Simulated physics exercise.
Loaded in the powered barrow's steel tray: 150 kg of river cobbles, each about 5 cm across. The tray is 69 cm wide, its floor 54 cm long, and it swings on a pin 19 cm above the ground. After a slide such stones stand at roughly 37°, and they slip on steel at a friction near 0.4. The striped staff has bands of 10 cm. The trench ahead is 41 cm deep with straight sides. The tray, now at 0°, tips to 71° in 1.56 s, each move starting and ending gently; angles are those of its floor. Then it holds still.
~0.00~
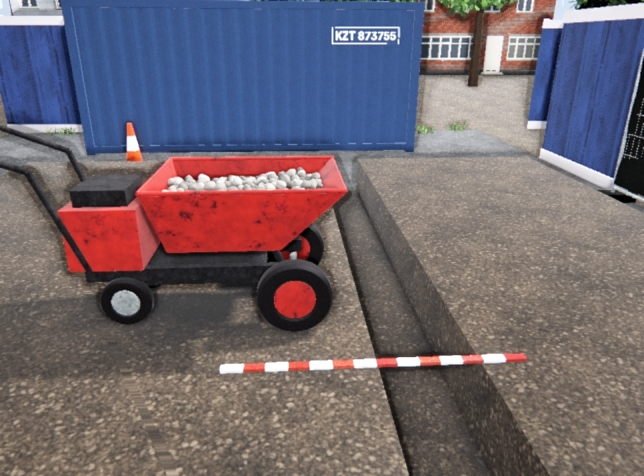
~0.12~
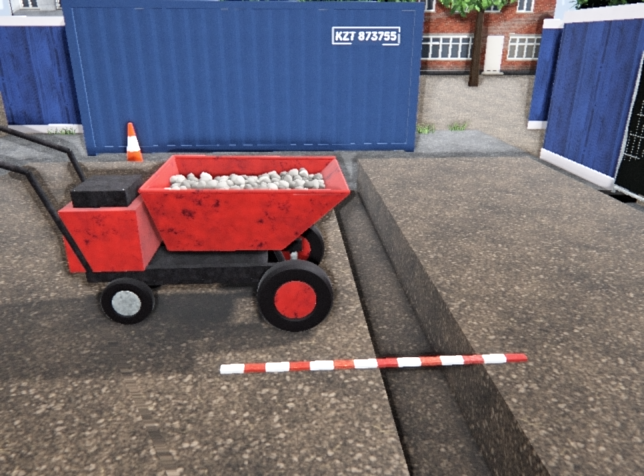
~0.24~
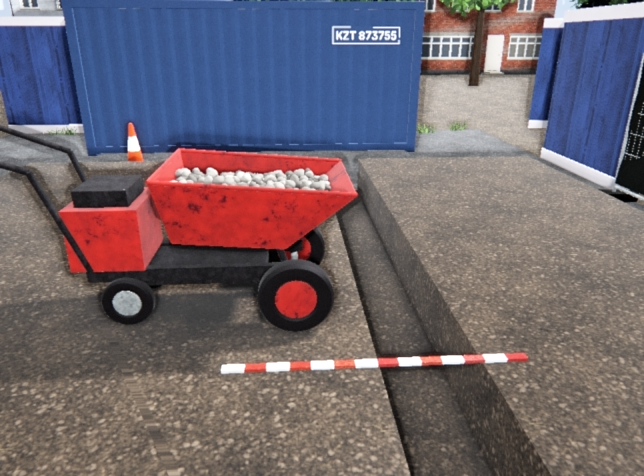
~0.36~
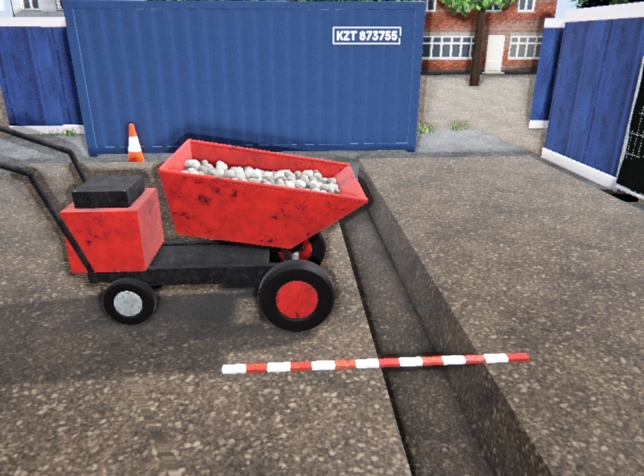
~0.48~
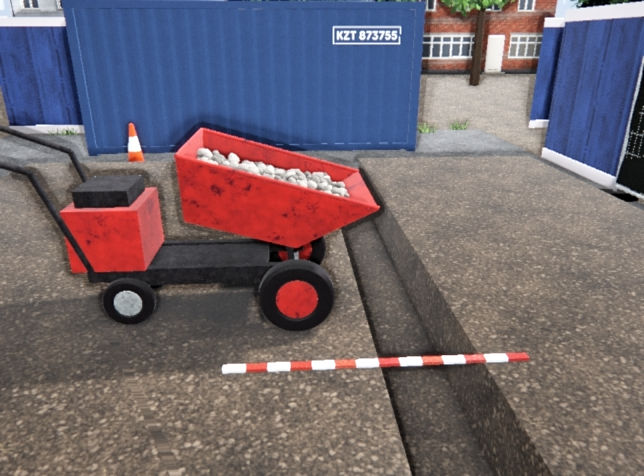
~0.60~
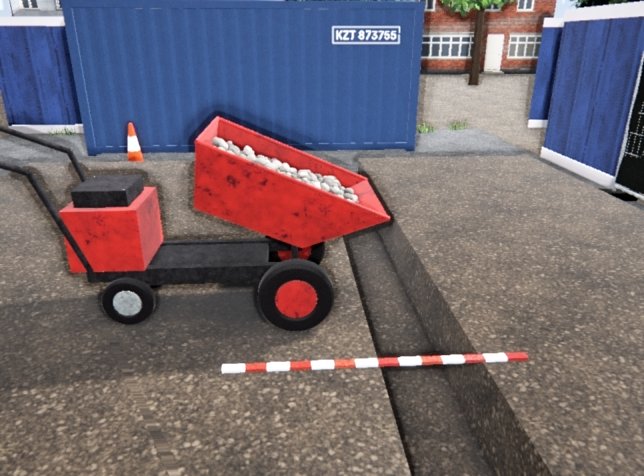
The red tray full of pale stones tilts steadily down to the right on the barrow.
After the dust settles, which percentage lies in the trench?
Roughly 74 per cent ends in the trench.
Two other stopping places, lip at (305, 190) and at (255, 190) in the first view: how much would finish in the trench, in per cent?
Near 100 per cent from the first place, 80 from the second.
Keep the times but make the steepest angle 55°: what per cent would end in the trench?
Then about 65 per cent.
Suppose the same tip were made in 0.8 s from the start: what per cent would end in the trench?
In that case some 60 per cent.
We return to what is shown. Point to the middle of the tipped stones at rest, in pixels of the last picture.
Near (421, 343).
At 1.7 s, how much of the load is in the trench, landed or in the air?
Some 45 per cent.
After 1.2 s the floor is at 60°; 100 % in the tray; the foremost stones are at (411, 252).
After 1.7 s the floor is at 71°; 39 % in the tray, 43 % in the trench, 18 % past the trench; the foremost stones are at (496, 283).
After 2.0 s the floor is at 71°; 9 % in the tray, 65 % in the trench, 26 % past the trench; the foremost stones are at (547, 287).
After 4.0 s the floor is at 71°; 0 % in the tray, 74 % in the trench, 26 % past the trench; the foremost stones are at (564, 285).
